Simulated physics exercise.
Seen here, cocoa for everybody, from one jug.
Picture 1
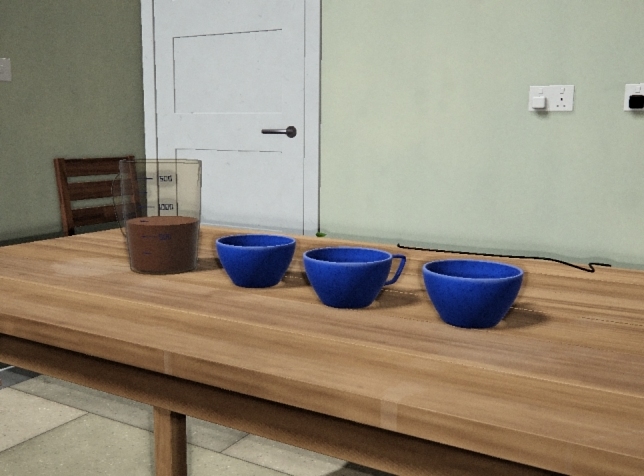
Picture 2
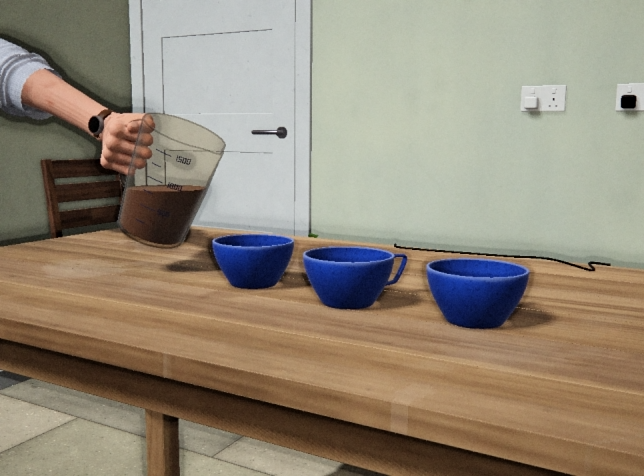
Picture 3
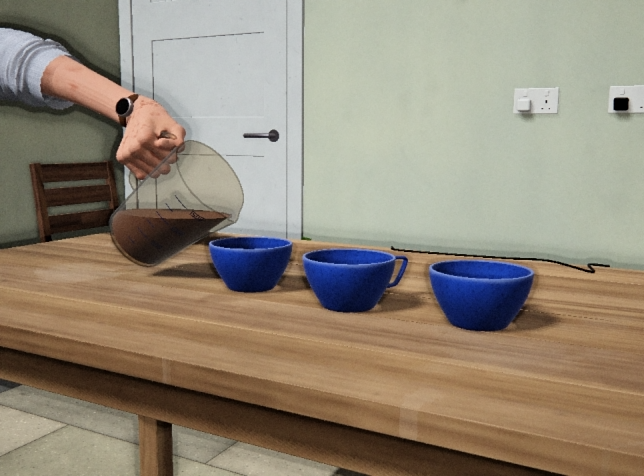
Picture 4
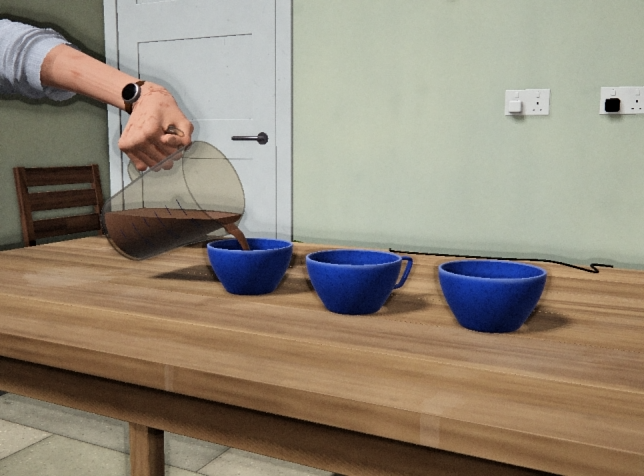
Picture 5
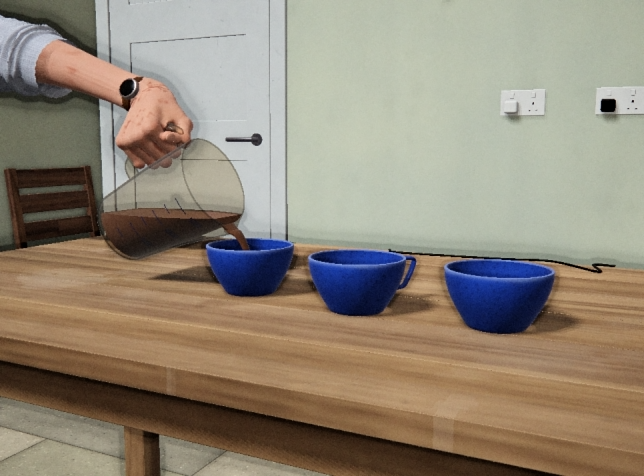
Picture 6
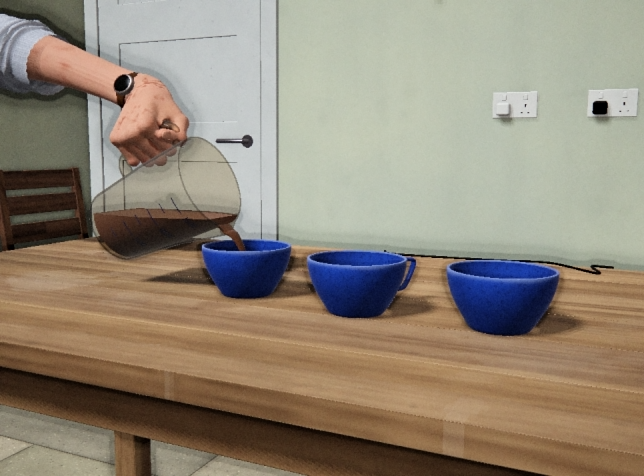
A hand with a dark watch and light sleeve reaches in from the left over a wooden table, seen from slightly above in a green-walled room with a white door. It lifts a clear jug of brown cocoa beside three blue cups in a row, then tilts it rightward. Cocoa streams into the leftmost cup while the camera drifts gradually, shifting the door and chair left.
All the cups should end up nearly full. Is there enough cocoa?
The cocoa does not stretch that far.
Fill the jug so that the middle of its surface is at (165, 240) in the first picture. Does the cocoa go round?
Verdict: Falls short.
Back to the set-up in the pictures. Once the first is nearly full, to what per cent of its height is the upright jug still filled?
Close to 20 %.
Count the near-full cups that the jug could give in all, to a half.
About 1.5.
Next, the first is about two thirds full.
After that, the first is done and the jug has about half of its load.
Finally, the jug is empty with one filled and the next at about two thirds of a serving.
